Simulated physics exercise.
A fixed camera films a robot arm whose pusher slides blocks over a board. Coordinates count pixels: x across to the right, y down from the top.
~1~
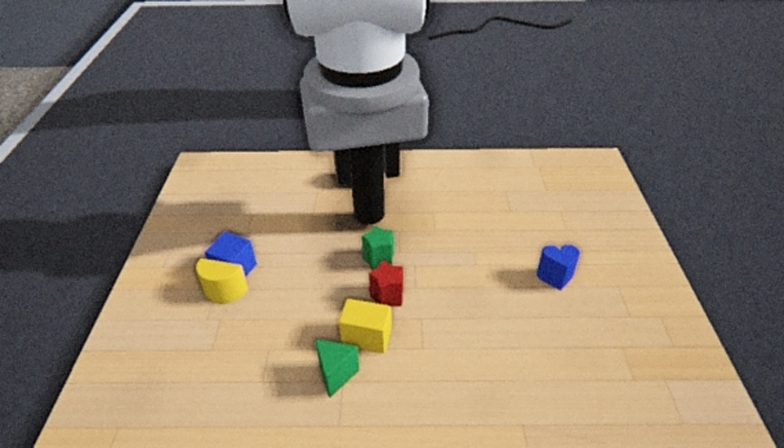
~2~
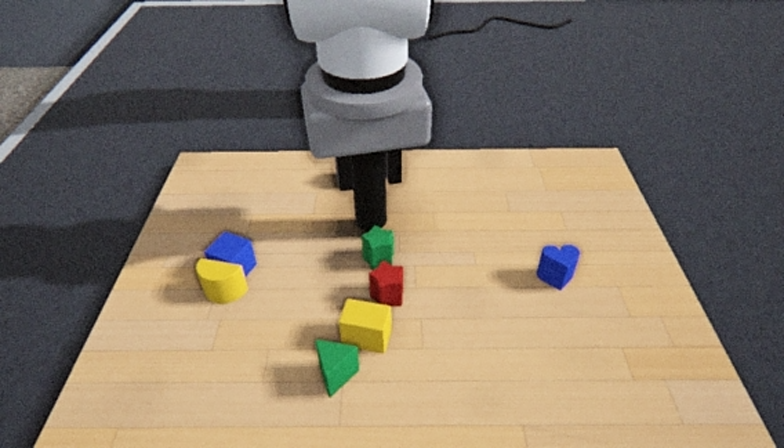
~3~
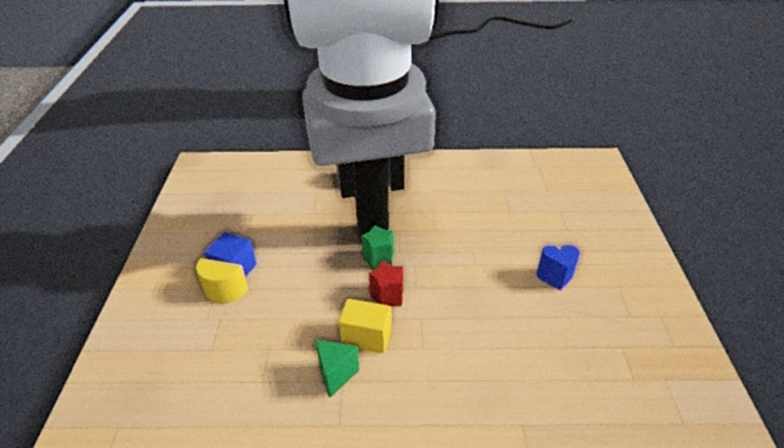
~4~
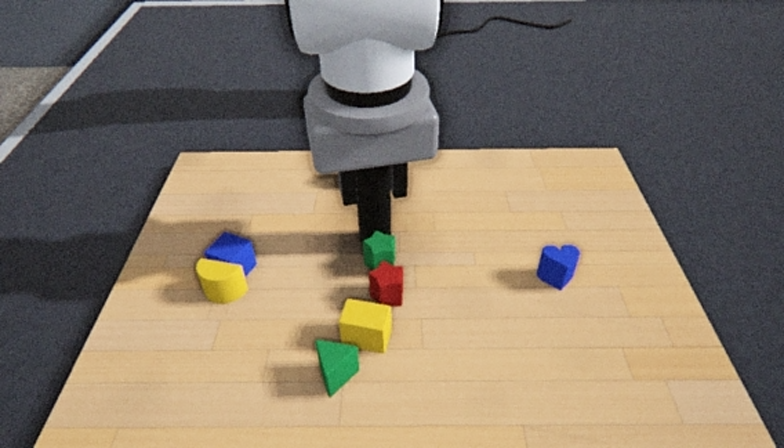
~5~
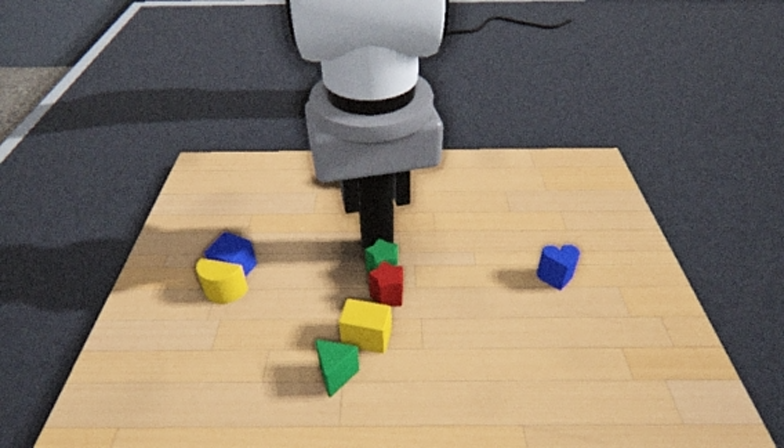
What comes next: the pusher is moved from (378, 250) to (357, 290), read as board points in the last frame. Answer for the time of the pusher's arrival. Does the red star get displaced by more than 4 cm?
No.
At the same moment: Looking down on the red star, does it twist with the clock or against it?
Short answer: Clockwise.
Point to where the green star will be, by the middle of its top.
I'd expect the centre of its top face to be at (385, 276).
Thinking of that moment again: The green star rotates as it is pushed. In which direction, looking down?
It spins against the clock.
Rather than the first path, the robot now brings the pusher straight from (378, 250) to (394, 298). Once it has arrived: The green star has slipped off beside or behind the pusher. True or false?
That claim is false.
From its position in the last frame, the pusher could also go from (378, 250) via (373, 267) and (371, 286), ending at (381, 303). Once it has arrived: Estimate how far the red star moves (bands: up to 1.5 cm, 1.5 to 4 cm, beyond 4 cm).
The answer here is over 4 cm.
The first path, step by step. Halfway along, pusher (366, 263); green star (383, 266), turned 45° anticlockwise; red star (398, 287), turned 15° clockwise.
At the end, pusher (357, 283); yellow rectangle unmoved; green star (385, 276), turned 90° anticlockwise; red star (407, 293), turned 25° clockwise.
